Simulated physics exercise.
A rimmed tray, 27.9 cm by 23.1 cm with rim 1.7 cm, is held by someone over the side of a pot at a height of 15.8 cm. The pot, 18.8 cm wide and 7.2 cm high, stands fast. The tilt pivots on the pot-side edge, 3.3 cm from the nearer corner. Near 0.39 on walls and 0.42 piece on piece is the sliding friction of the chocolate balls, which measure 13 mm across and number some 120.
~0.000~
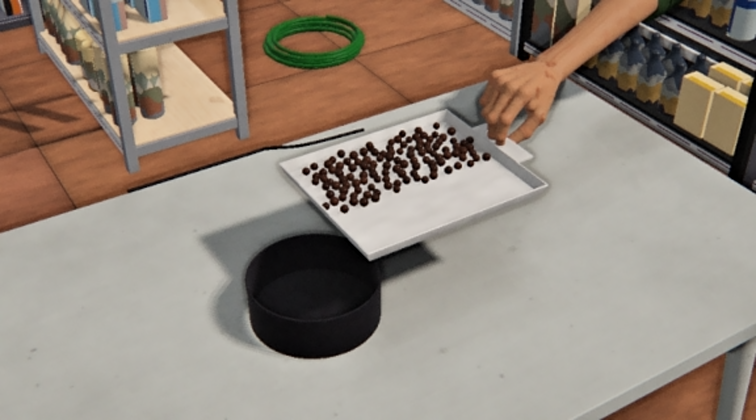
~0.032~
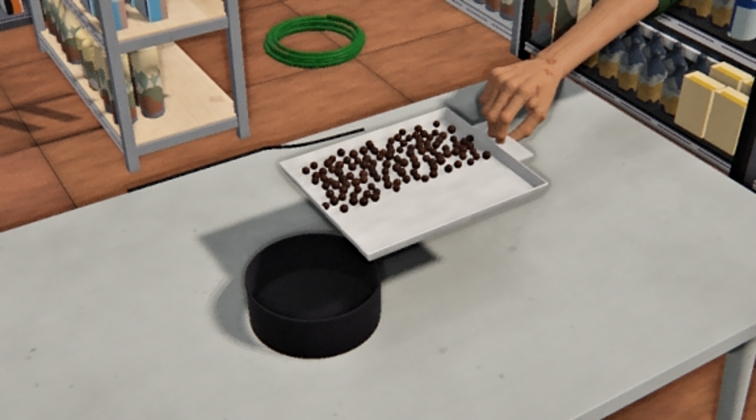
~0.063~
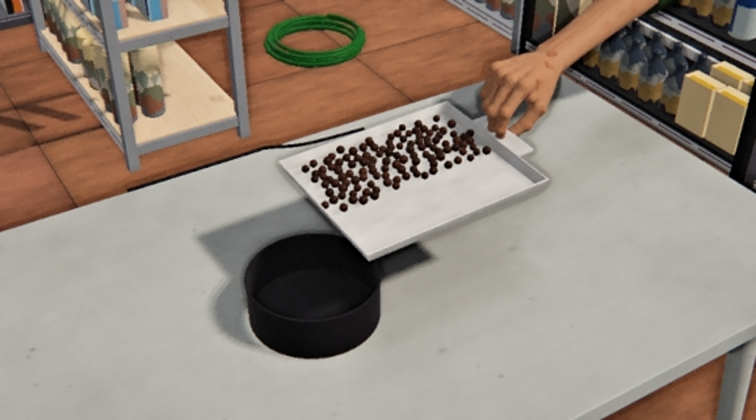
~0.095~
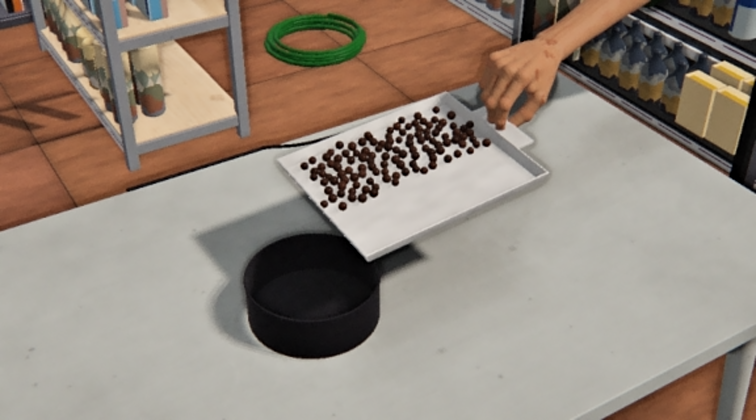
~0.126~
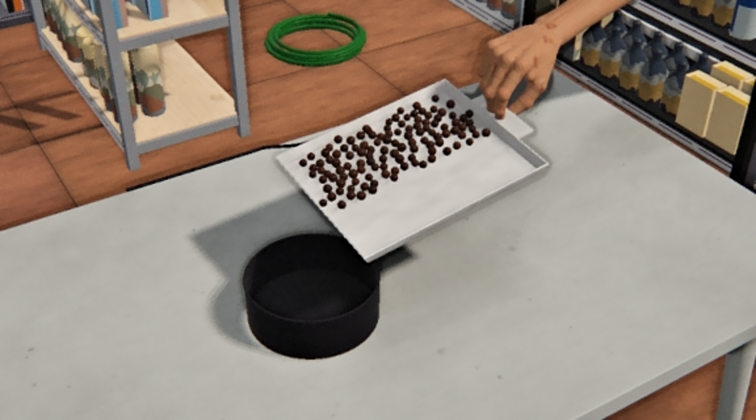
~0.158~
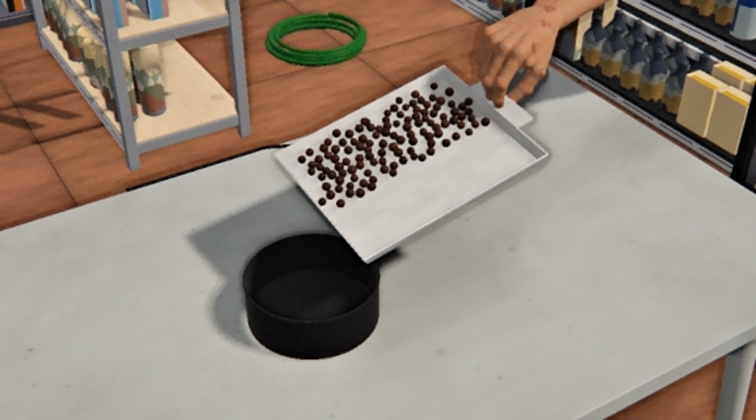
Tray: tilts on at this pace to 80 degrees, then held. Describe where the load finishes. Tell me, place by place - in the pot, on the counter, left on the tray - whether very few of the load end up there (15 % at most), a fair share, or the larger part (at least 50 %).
Pot - a fair share, counter - the larger part, tray - very few.
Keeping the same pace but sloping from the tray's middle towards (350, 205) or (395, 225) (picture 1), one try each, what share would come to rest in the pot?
About 55 and 0 per cent.
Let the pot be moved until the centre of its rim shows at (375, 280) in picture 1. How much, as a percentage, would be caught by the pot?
Something like 10 per cent would settle in it.
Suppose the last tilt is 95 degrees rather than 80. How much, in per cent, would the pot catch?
You'd end up with some 25 % in the pot.
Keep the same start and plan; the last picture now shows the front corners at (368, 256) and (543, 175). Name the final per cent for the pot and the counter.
You'd end with pot at 0 and counter at 100.
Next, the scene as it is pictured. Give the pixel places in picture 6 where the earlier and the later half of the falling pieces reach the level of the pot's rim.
First half close to (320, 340), second half close to (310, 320).
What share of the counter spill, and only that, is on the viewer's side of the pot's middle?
I'd put it at around 100 per cent.
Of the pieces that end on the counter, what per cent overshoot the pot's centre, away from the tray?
Roughly 90 percent of the spill.
Then, at 0.40 s, tilt 48 degrees; the tray holds 100 %, the pot 0 %.
After 0.55 s, tilt 69 degrees; the tray holds 95 %, the pot 0 %.
After 0.83 s, tilt 80 degrees; the tray holds 5 %, the pot 20 %.
By 1.9 s all is still; pot 25 %, counter 75 %, tray 0 %.
